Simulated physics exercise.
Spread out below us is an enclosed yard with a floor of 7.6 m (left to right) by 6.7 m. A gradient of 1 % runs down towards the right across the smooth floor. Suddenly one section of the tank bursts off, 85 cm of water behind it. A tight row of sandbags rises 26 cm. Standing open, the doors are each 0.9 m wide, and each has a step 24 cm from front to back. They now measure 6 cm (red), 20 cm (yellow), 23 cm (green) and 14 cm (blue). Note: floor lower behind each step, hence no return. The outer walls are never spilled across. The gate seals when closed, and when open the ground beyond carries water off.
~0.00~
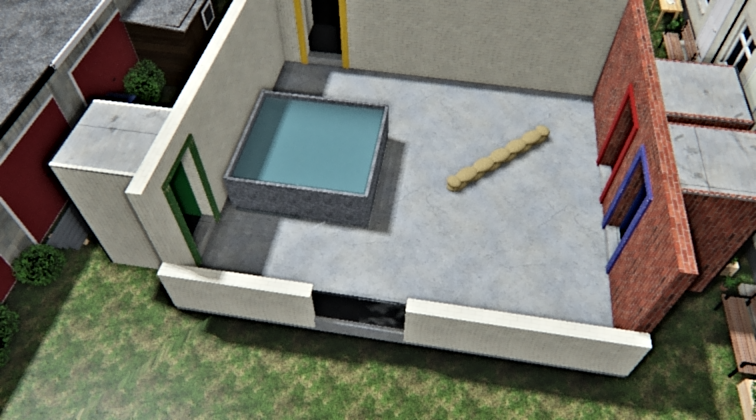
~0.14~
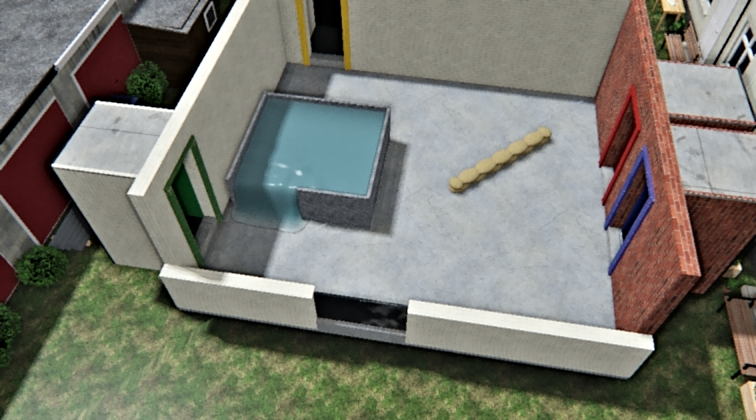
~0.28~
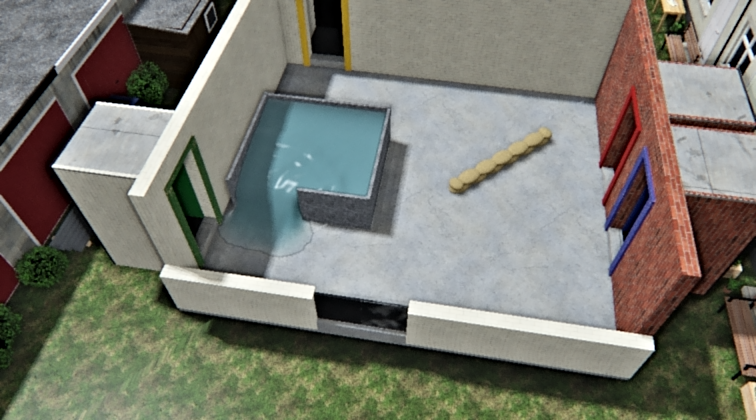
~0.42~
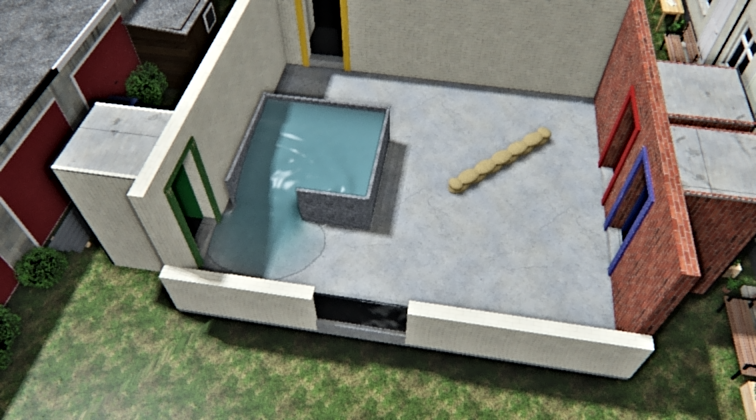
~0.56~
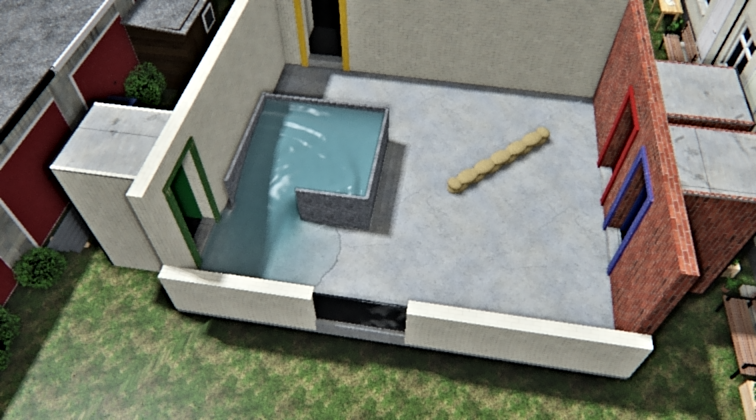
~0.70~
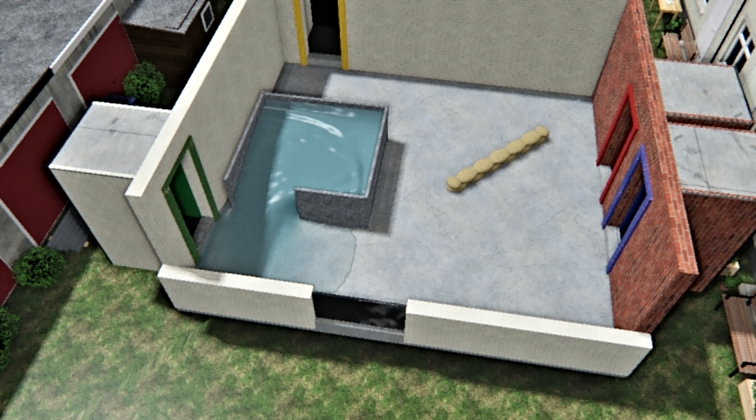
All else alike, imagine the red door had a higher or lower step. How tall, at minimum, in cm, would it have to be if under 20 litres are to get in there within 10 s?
It would need to be about 14.5 cm tall.
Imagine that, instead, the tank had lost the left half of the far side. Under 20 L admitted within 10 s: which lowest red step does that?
Some 7.5 cm.
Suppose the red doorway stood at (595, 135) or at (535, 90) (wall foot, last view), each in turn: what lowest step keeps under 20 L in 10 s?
Minimums: Roughly 13.5 cm and 14.5 cm.
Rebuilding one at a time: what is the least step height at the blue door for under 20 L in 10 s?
Blue: 22 cm.
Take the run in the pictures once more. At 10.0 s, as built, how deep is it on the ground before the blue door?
It works out to about 16.0 centimetres deep.
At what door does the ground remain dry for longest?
Yellow.
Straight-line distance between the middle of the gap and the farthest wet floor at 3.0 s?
Roughly 7.0 metres.
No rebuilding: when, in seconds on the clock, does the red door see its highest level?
The level tops out near 5.0 seconds.
After 1.4 s water covers 15 % of the floor, deepest (73 cm) near (190, 290); it has not reached the red door.
After 3.0 s water covers 40 % of the floor, deepest (46 cm) near (190, 290); it has not reached the red door.
After 10.0 s water covers 95 % of the floor, deepest (22 cm) near (592, 107); 14 cm at the red door, 153 litres in over its 6 cm step.
At the red door as built, the water arrived by 3.8 s and peaked near 15 cm at 4.8 s.
Run again over the same 10 s with other heights there, 36 litres in over 13 cm, 3 litres over 17.5 cm. The limit of 20 litres is kept from about 14.5 cm up.
